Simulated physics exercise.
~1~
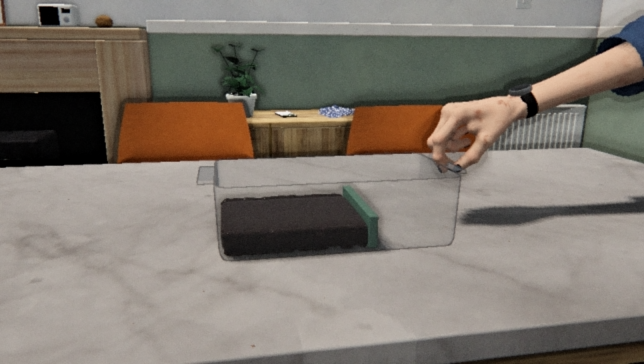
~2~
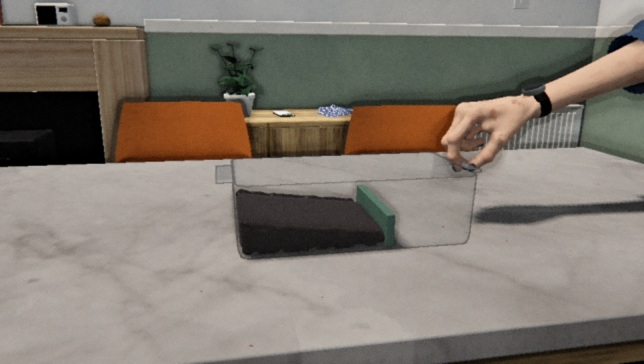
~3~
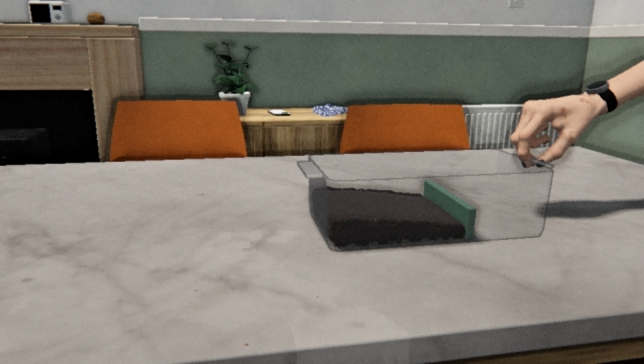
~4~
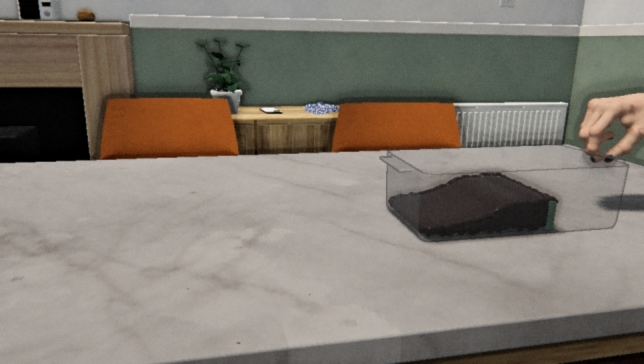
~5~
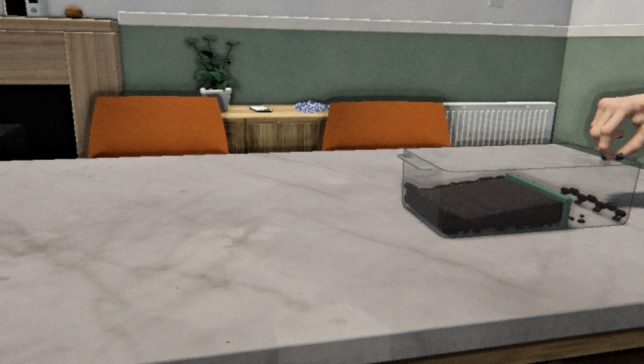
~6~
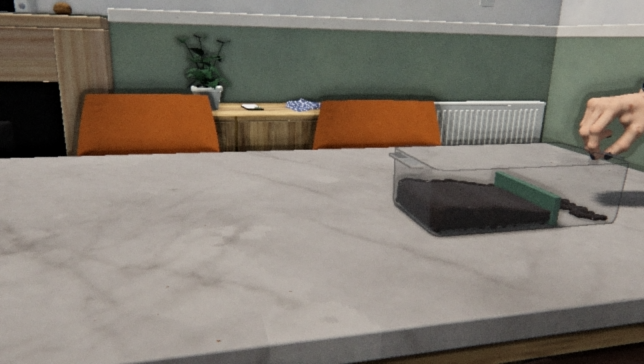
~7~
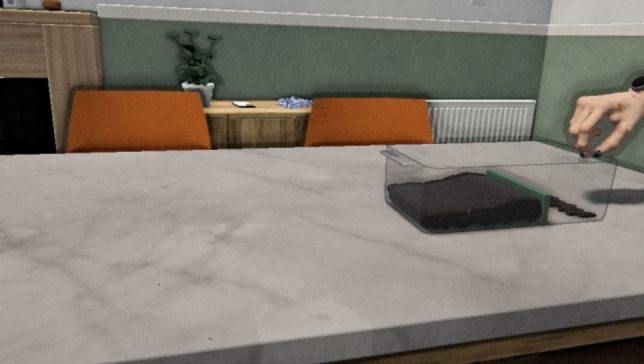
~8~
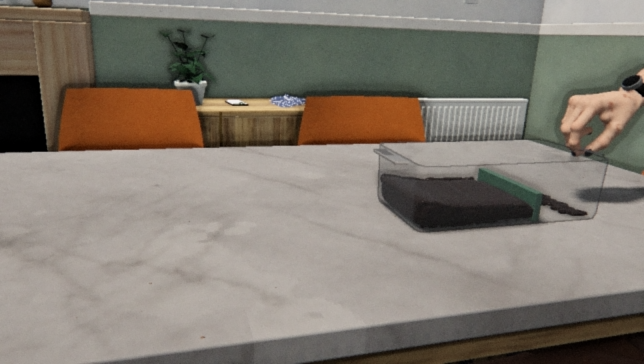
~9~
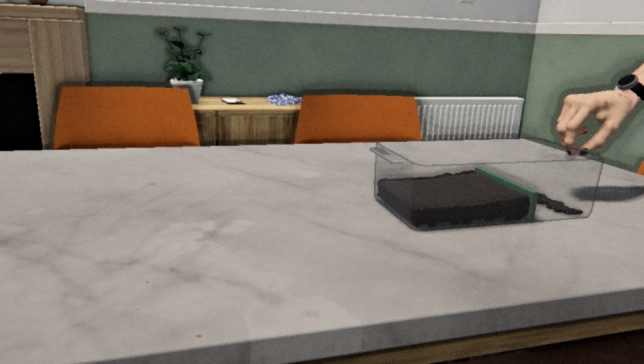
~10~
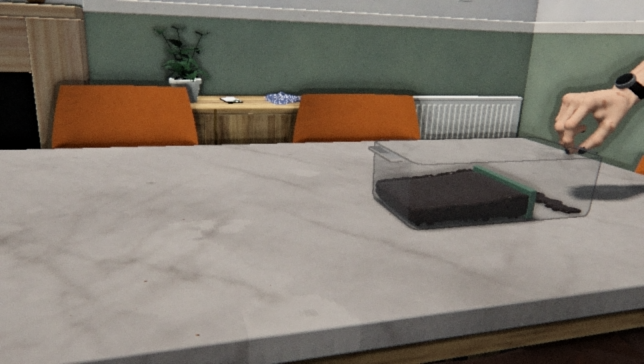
A hand slides a clear tub right, and some dark coffee spills past its green divider.
